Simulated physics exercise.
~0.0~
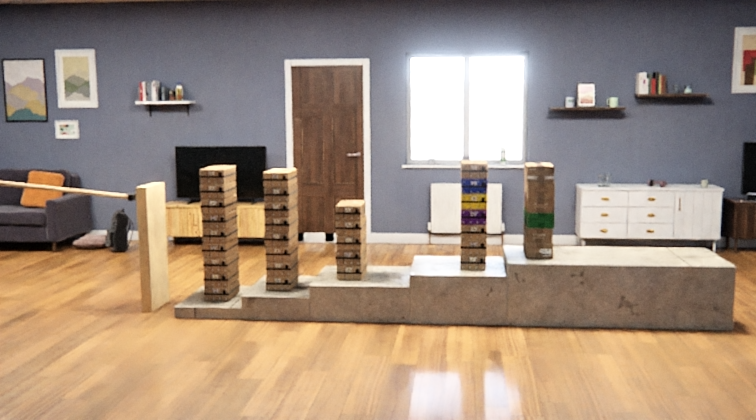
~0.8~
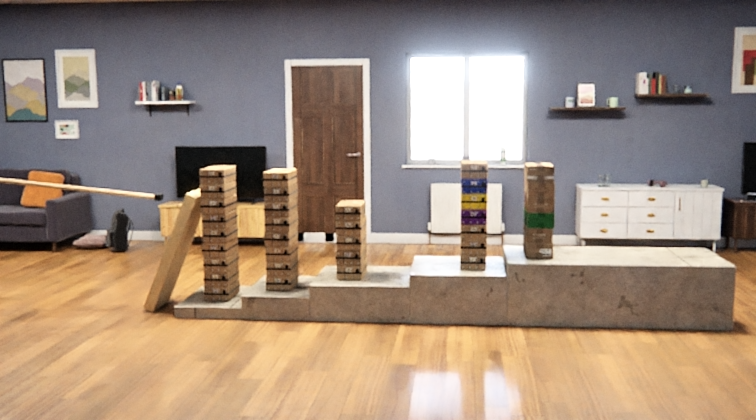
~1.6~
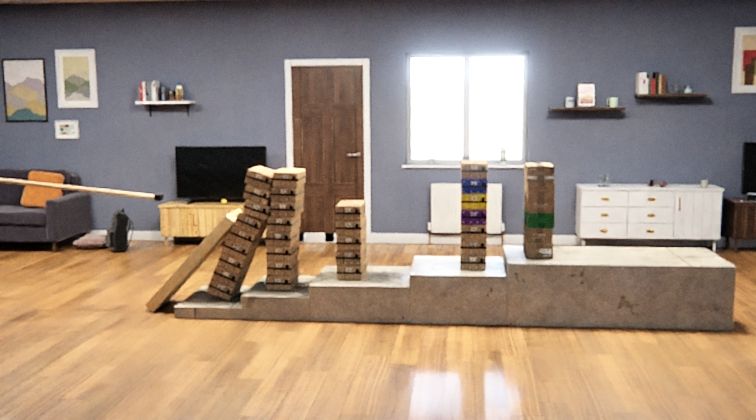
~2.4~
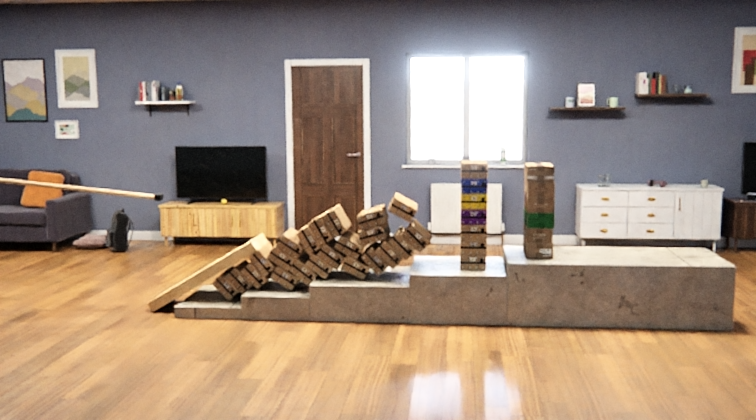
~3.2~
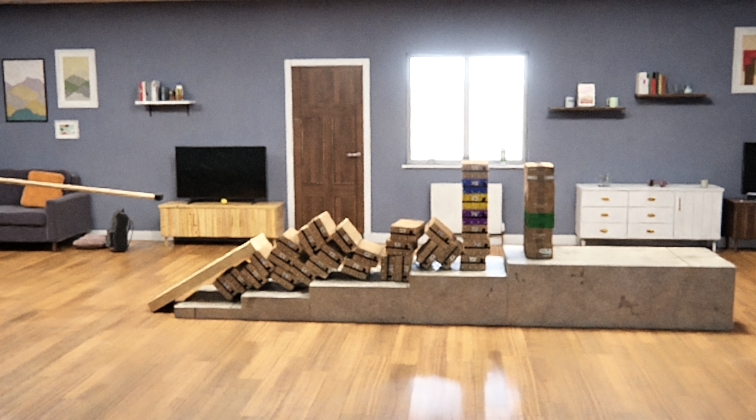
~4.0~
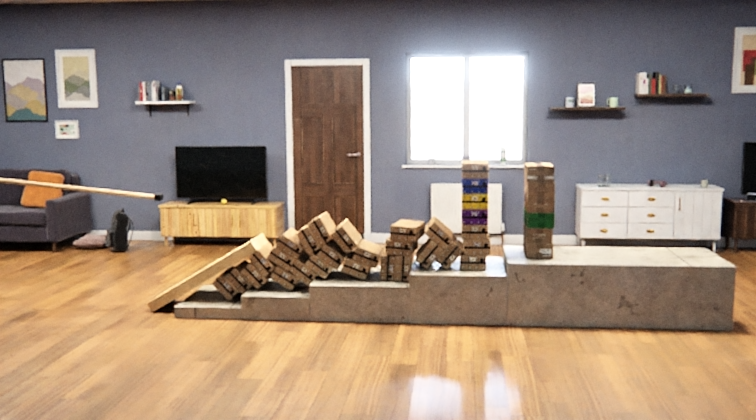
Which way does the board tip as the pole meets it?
The board tips to the right, toward the piles of boxes on the steps.
